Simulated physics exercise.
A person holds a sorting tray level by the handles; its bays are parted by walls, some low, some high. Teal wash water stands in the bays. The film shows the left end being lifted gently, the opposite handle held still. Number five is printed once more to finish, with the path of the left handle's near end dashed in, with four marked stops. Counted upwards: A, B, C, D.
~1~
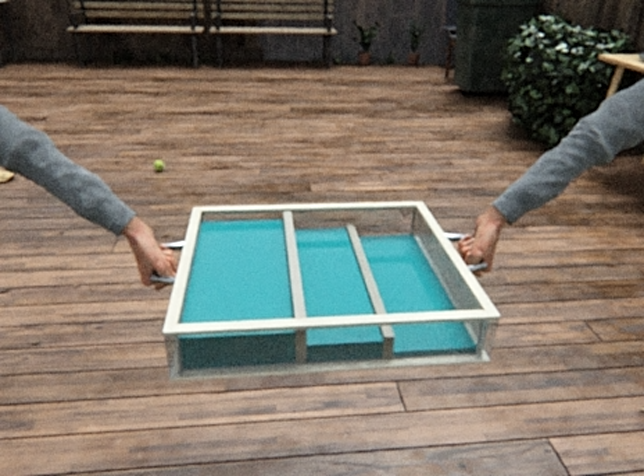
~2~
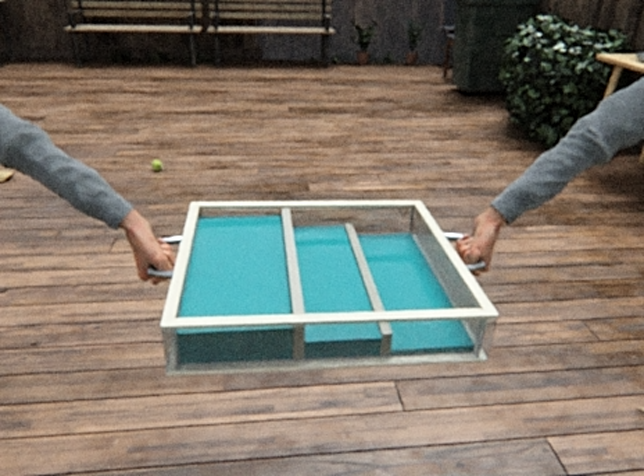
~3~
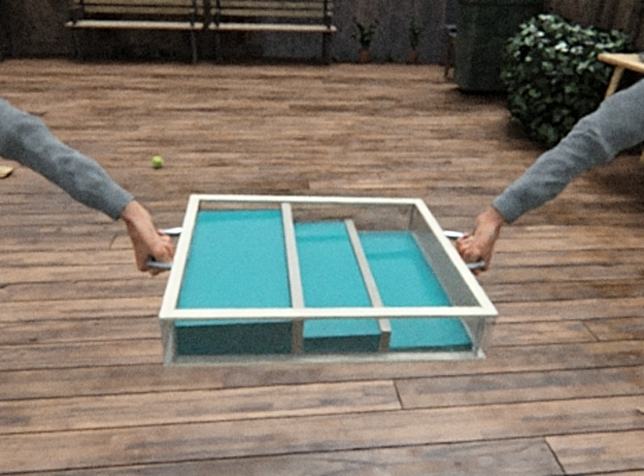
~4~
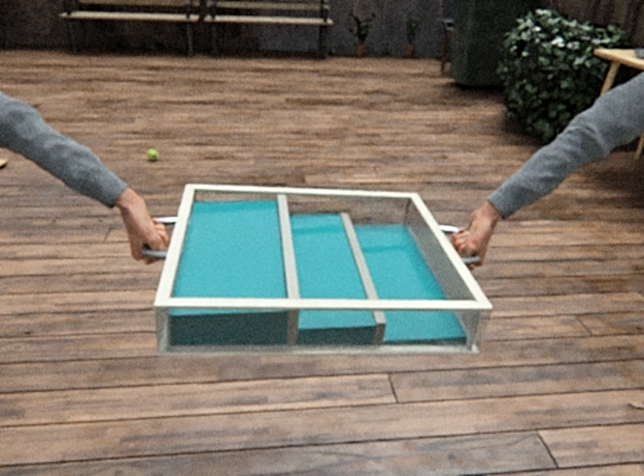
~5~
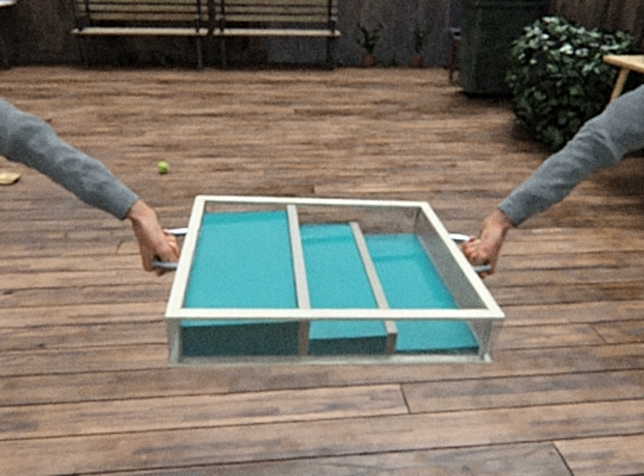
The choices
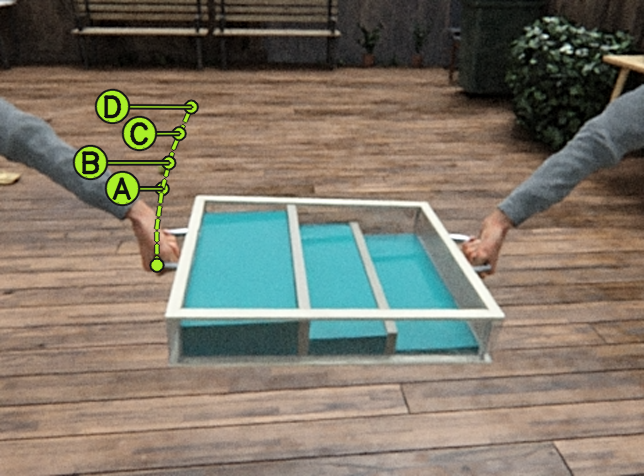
At first, two hands grip the side handles of a pale-framed tray above a wooden deck, holding it level, with teal water in three walled bays, deepest on the left. The tray then tilts very slightly down to the right, the water staying in its separate bays as the hands keep their grip.
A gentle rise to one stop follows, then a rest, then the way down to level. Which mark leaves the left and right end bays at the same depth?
Best: B.
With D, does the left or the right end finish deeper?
The right end bay.
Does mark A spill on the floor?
No, all stays in.
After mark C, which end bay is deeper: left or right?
The right end bay.
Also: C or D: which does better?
It is C.
In lime, A at (162, 188); B at (168, 162); C at (179, 133); D at (191, 107).
For mark A, the left end bay stands much deeper than the other; nothing spills.
For mark B, the two end bays stand about equally deep; nothing spills.
For mark C, the right end bay stands a little deeper than the other; about 6 % goes over the rim.
For mark D, the right end bay stands much deeper than the other; about 20 % goes over the rim.
